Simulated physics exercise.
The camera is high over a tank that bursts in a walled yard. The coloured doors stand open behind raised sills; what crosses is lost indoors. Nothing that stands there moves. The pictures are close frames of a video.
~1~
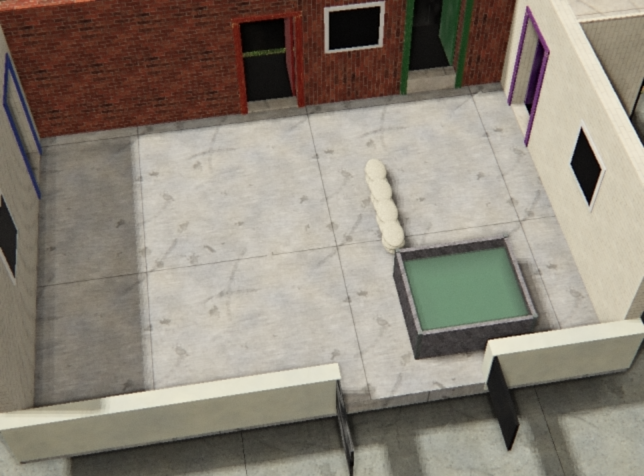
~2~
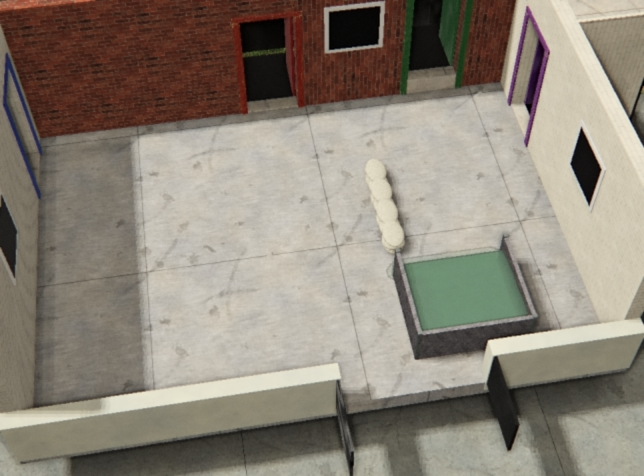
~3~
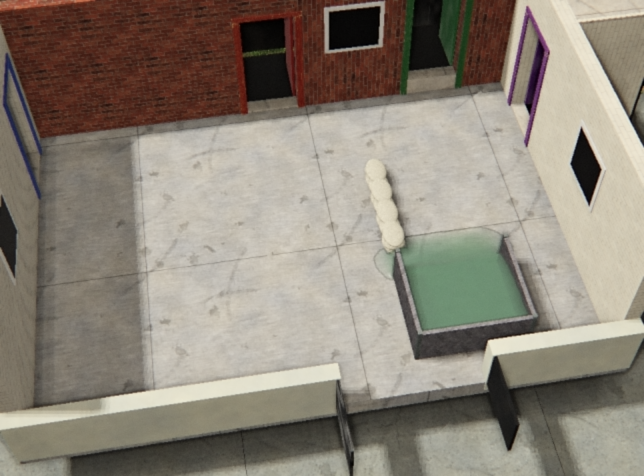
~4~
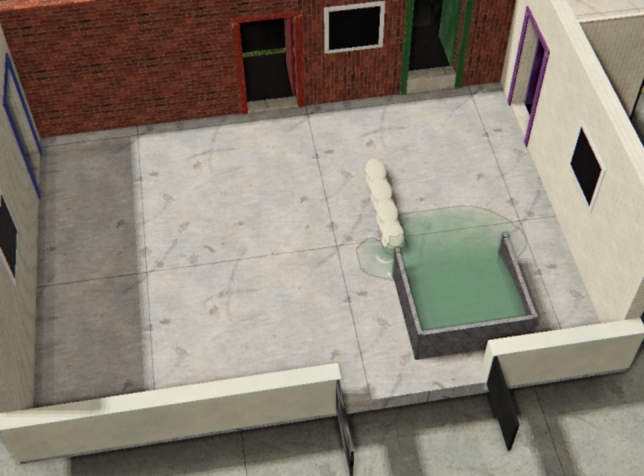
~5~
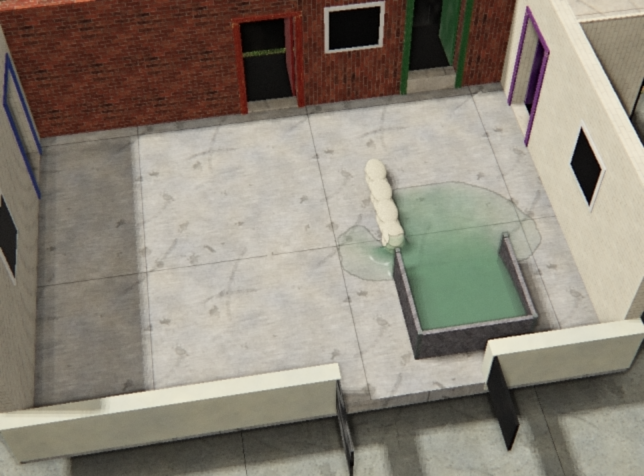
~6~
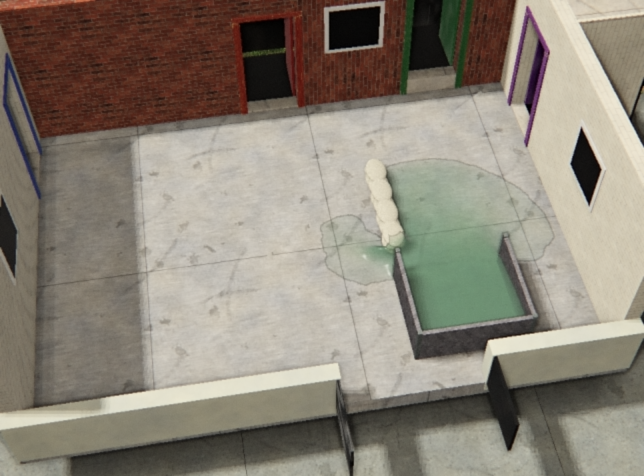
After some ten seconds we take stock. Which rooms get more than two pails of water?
The red door holds within the limit; the blue door holds within the limit; the green door holds within the limit; the purple door floods.
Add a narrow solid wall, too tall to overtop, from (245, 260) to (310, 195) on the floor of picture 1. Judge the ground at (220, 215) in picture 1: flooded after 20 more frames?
Verdict: Not flooded.
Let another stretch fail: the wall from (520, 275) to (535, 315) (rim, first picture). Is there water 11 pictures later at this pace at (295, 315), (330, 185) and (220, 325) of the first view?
In turn: Dry, not flooded, no water.
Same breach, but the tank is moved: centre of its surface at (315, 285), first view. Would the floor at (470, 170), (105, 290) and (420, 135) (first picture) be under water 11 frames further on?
In that order: Clear, no water, free of water.
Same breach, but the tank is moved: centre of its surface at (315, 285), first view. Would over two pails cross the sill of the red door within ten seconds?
Then: Red takes more.
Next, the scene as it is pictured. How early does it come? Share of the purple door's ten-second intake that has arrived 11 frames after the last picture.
Close to 0 %.
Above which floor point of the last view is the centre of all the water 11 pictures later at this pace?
Roughly at (433, 201).
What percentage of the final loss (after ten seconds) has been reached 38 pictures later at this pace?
Roughly 95 per cent.
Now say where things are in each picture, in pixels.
The water tank at (464, 286) is whole and still, in the first frame.
The front is at a hidden place, out from the gap on the water tank's far side, in the second frame.
The front is at a hidden place, out from the gap on the water tank's far side, in the third frame.
The front is at (492, 216), out from the gap on the water tank's far side, in the fourth frame.
The front is at (456, 186), out from the gap on the water tank's far side, in the fifth frame.
Water pours out on the water tank's far side and has run to (419, 163), in the sixth frame.
A moment on, water covers 25 % of the floor; the red door not reached, the blue door not reached, the green door wet at the sill, nothing in, the purple door not reached.
Next, water covers 35 % of the floor; the red door wet at the sill, nothing in, the blue door not reached, the green door wet at the sill, nothing in, the purple door under two buckets in.
Then, water covers 30 % of the floor; the red door wet at the sill, nothing in, the blue door not reached, the green door wet at the sill, nothing in, the purple door over two buckets in.
Later, water covers 55 % of the floor; the red door wet at the sill, nothing in, the blue door wet at the sill, nothing in, the green door wet at the sill, nothing in, the purple door far over two buckets in.
In the end, water covers 70 % of the floor; the red door wet at the sill, nothing in, the blue door wet at the sill, nothing in, the green door wet at the sill, nothing in, the purple door far over two buckets in.
